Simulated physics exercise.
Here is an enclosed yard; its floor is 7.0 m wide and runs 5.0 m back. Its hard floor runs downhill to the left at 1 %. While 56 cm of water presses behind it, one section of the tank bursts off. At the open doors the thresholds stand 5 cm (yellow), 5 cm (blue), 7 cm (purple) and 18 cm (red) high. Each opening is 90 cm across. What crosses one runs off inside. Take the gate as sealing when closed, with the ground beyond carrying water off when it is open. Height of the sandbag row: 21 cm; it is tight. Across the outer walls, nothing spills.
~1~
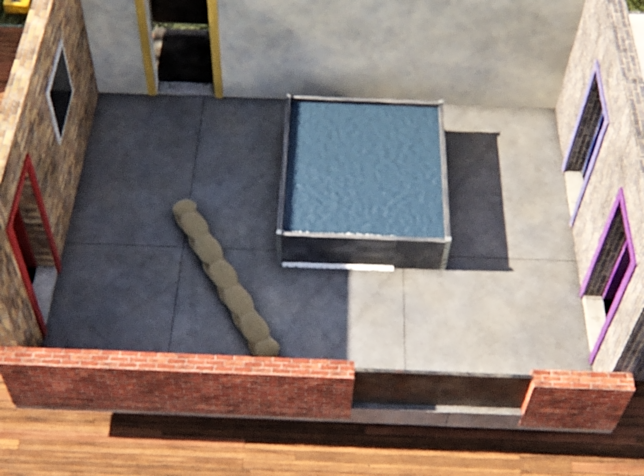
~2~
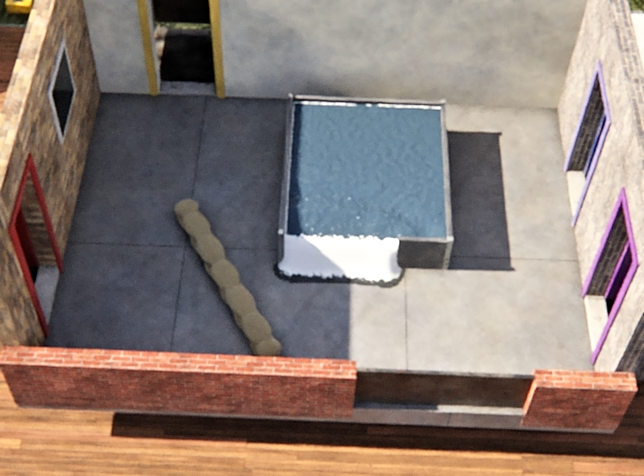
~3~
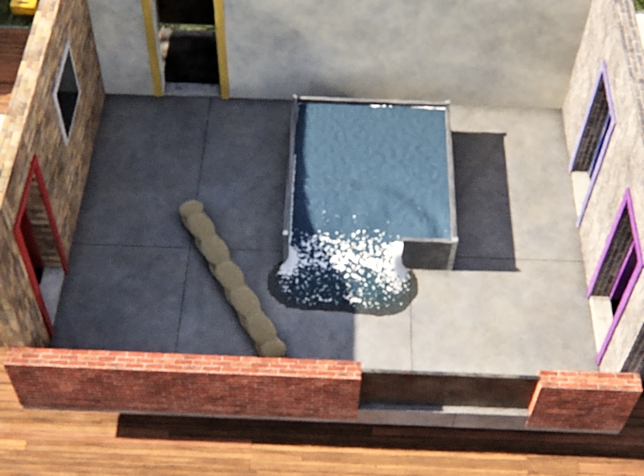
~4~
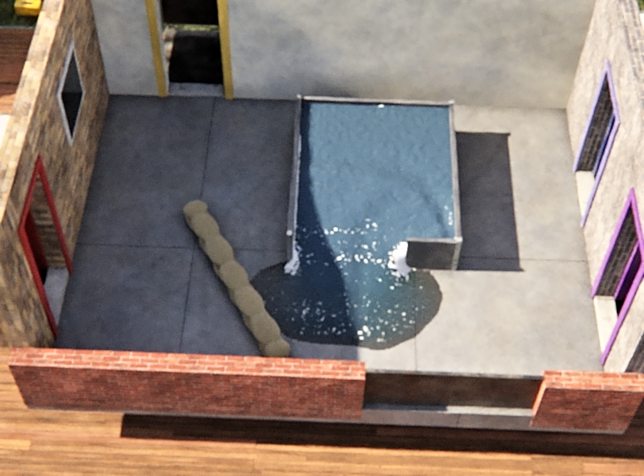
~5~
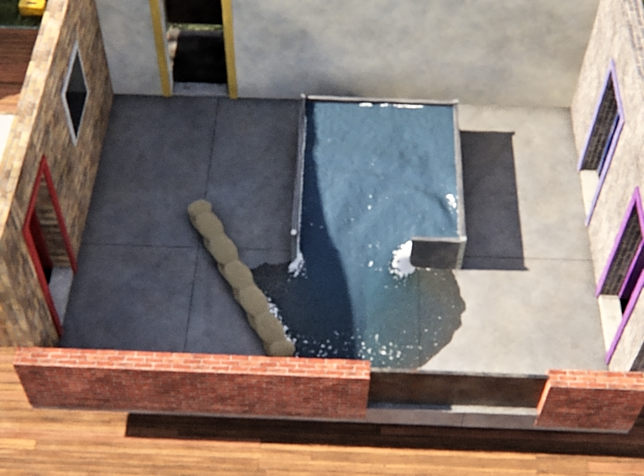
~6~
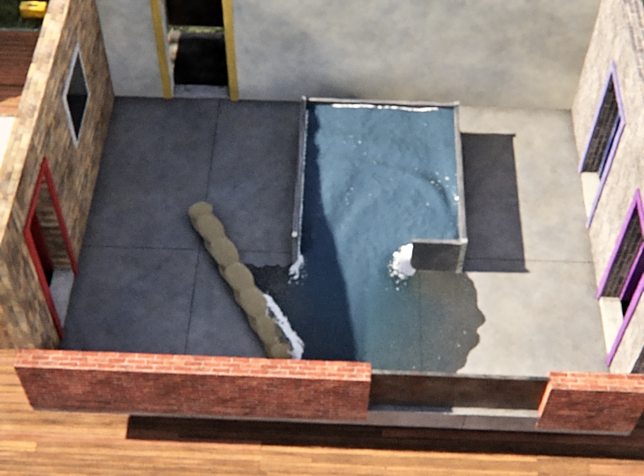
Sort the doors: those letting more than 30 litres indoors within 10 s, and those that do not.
The yellow door is among those letting more in; the blue door is among those that do not; the purple door is among those letting more in; the red door is among those that do not.
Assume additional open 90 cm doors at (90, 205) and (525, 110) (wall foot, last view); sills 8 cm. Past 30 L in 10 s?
Per doorway, in order: Insufficient / sufficient.
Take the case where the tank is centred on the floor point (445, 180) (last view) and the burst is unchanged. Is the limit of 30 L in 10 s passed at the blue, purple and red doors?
Well, against that limit, at blue it's too much, at purple it's too much, and at red it's within bounds.
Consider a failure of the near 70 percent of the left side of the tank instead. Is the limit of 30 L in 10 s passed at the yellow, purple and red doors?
Log - yellow: Threshold topped, purple: Threshold not reached, red: Threshold not reached.
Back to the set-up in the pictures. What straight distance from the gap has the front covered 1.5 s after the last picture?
Distance: Approx. 4.2 m.
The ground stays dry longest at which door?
That's the yellow door.
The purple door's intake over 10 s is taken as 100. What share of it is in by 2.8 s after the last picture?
About 25 per cent.
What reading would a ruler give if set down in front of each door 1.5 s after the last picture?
In centimetres - yellow: 0, blue: 0, purple: 2, red: 1.
Then, 0.7 s after the last picture water covers 20 % of the floor and is deepest (44 cm) near (312, 391); yellow door not reached, blue door not reached, purple door not reached, red door not reached.
Then, 1.5 s after the last picture water covers 35 % of the floor and is deepest (42 cm) near (312, 391); yellow door not reached, blue door not reached, purple door not reached, red door not reached.
Then, 2.8 s after the last picture water covers 60 % of the floor and is deepest (28 cm) near (589, 401); yellow door not reached, blue door 4 cm at the sill, 0 L in, purple door 21 cm at the sill, 50 L in, red door 19 cm at the sill, 1 L in.
Then, 5.3 s after the last picture water covers 95 % of the floor and is deepest (18 cm) near (274, 317); yellow door 12 cm at the sill, 14 L in, blue door 6 cm at the sill, 1 L in, purple door 15 cm at the sill, 163 L in, red door 9 cm at the sill, 3 L in.
Then, 9.3 s after the last picture water covers 95 % of the floor and is deepest (14 cm) near (114, 104); yellow door 11 cm at the sill, 92 L in, blue door 9 cm at the sill, 6 L in, purple door 8 cm at the sill, 206 L in, red door 6 cm at the sill, 3 L in.
